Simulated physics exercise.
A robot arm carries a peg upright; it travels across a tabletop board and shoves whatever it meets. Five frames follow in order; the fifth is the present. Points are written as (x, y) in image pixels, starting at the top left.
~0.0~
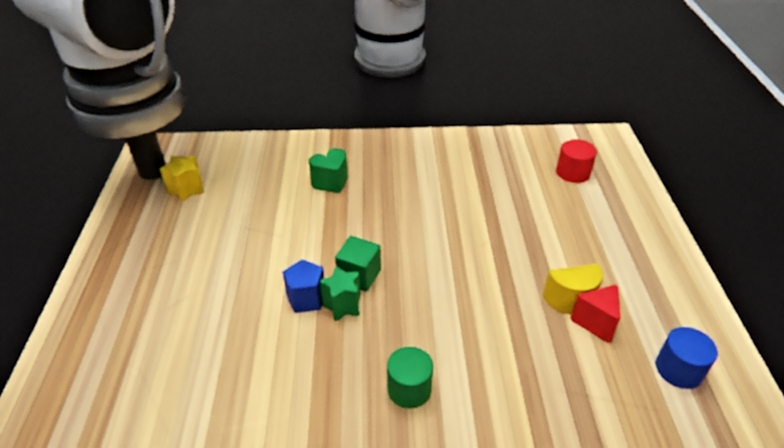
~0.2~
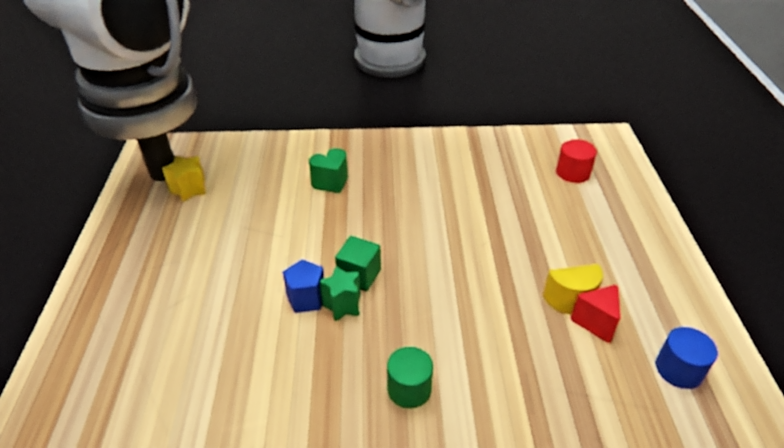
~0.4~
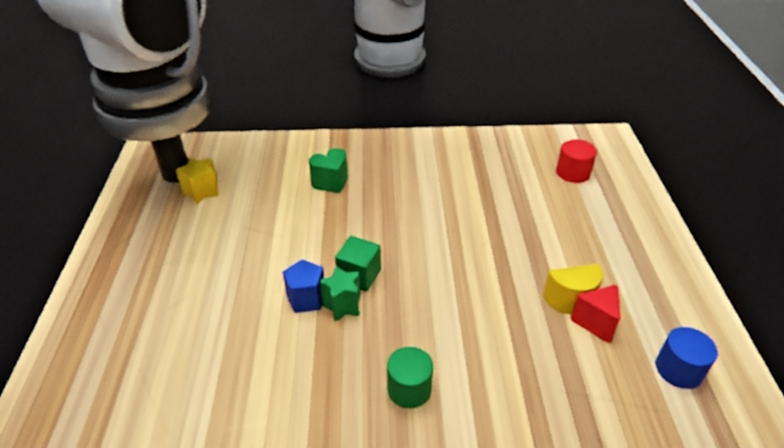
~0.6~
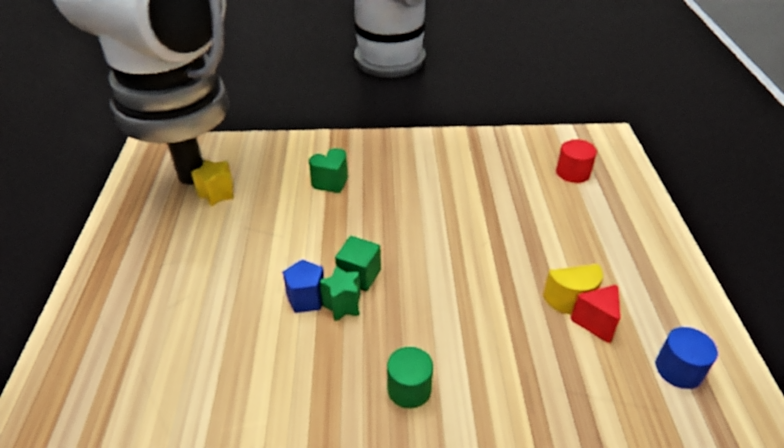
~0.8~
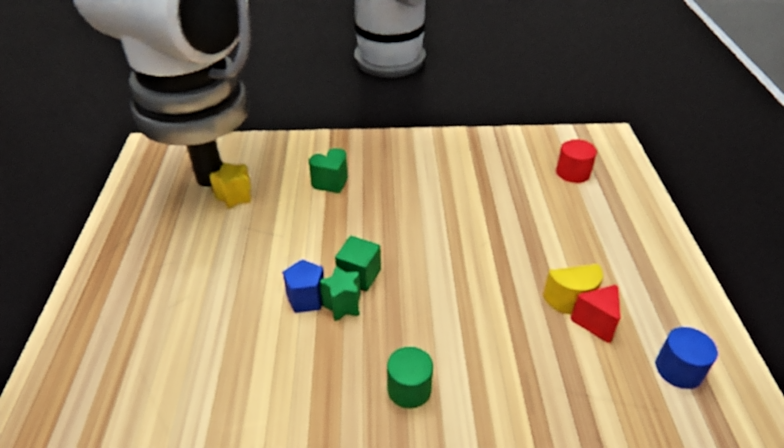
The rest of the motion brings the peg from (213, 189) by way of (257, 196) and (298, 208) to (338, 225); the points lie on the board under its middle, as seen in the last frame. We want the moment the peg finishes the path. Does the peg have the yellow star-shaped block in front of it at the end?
Going by the path, yes.
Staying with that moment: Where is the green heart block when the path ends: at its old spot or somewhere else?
Right where it was.
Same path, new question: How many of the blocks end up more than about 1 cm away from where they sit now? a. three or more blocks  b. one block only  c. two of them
b (one block only)
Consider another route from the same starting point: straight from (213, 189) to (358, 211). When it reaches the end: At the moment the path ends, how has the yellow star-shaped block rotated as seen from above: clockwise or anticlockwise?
Looking down on the board, it turns clockwise.
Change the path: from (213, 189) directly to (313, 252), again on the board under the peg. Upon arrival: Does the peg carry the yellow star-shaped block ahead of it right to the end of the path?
It seems not.
The first path, step by step. One third of the way, peg at (255, 186); yellow star-shaped block at (274, 181).
Two thirds of the way, peg at (297, 198); yellow star-shaped block at (317, 194).
At the end, peg at (337, 215); yellow star-shaped block at (359, 213); green heart block unmoved.
